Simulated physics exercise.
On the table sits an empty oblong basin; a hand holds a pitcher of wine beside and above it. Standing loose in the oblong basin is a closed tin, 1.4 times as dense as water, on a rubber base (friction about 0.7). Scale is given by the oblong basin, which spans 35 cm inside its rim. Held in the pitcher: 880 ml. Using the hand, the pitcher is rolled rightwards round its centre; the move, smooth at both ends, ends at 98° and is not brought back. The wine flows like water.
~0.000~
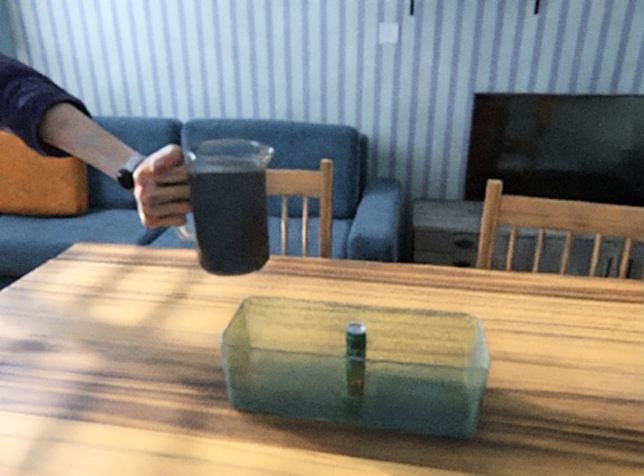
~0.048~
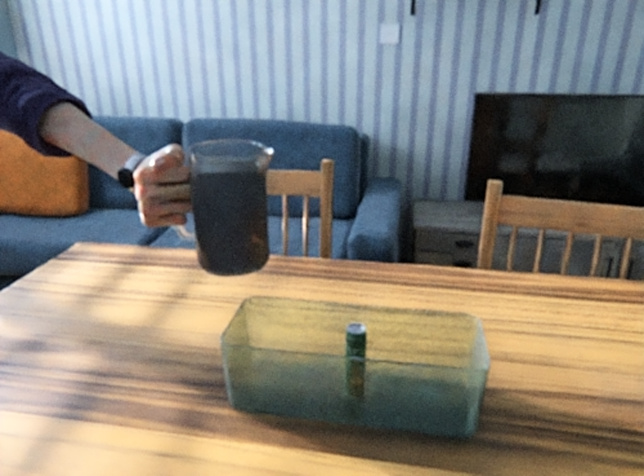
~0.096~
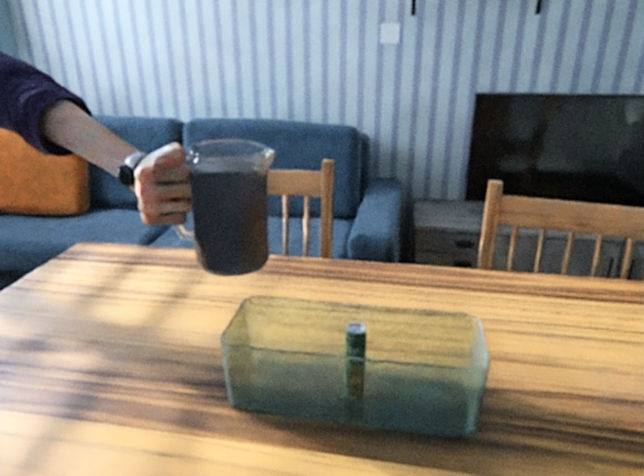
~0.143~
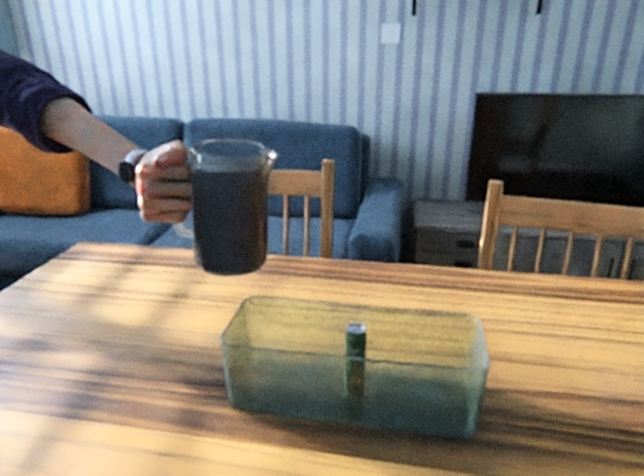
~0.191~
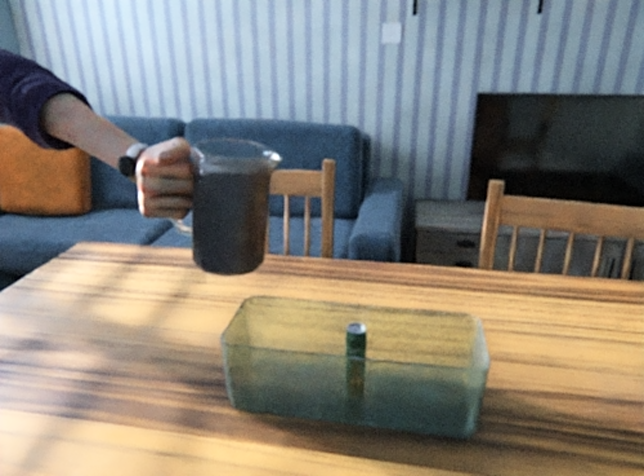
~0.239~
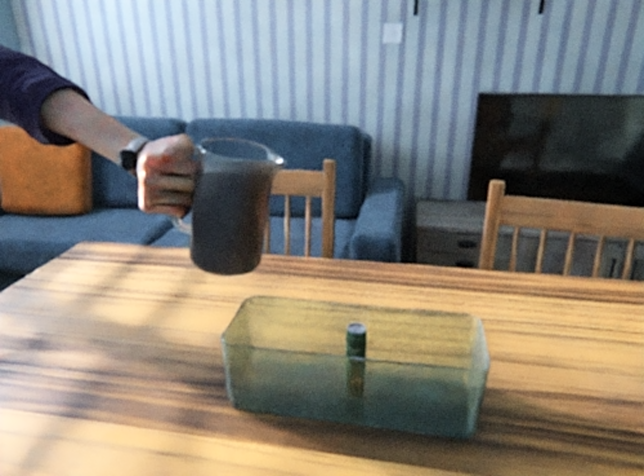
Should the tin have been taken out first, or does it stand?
My guess is it's going to keel over.
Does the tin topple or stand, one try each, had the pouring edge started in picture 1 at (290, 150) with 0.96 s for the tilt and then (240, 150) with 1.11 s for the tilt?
Try 1: Still standing; try 2: Still standing.
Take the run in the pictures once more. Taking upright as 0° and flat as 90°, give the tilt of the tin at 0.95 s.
0°.
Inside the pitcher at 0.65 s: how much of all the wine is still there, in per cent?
Roughly 92 %.
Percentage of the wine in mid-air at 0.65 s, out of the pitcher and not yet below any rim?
Share: Roughly 8 per cent.
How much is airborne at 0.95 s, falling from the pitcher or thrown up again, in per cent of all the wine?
Estimate: About 20 in a hundred.
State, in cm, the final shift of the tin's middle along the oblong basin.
Around 7.5 cm.
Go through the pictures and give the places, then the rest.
The first picture shows tilt 0°; pouring edge (274, 151); surface from (195, 166) to (264, 168); the oblong basin's rim runs from (233, 319) to (484, 342); the tin's top is at (356, 331).
The second picture shows tilt 0°; pouring edge (275, 152); surface from (196, 165) to (265, 168).
The third picture shows tilt 2°; pouring edge (276, 153); surface from (197, 164) to (265, 169).
The fourth picture shows tilt 4°; pouring edge (279, 155); surface from (198, 165) to (267, 169).
The fifth picture shows tilt 7°; pouring edge (282, 158); surface from (201, 166) to (270, 170).
The sixth picture shows tilt 11°; pouring edge (286, 162); surface from (202, 172) to (274, 170).
After 0.65 s the tilt is 62° and 92 per cent is still to pour; the tin stands where it began.
After 0.95 s the tilt is 93° and 56 per cent is still to pour; the tin stands where it began.
After 1.27 s the tilt is 98° and 16 per cent is still to pour; the tin leans 8°.
After 1.61 s the tilt is 98° and 3 per cent is still to pour; the tin lies on its side.
In the end the tin lies on its side.
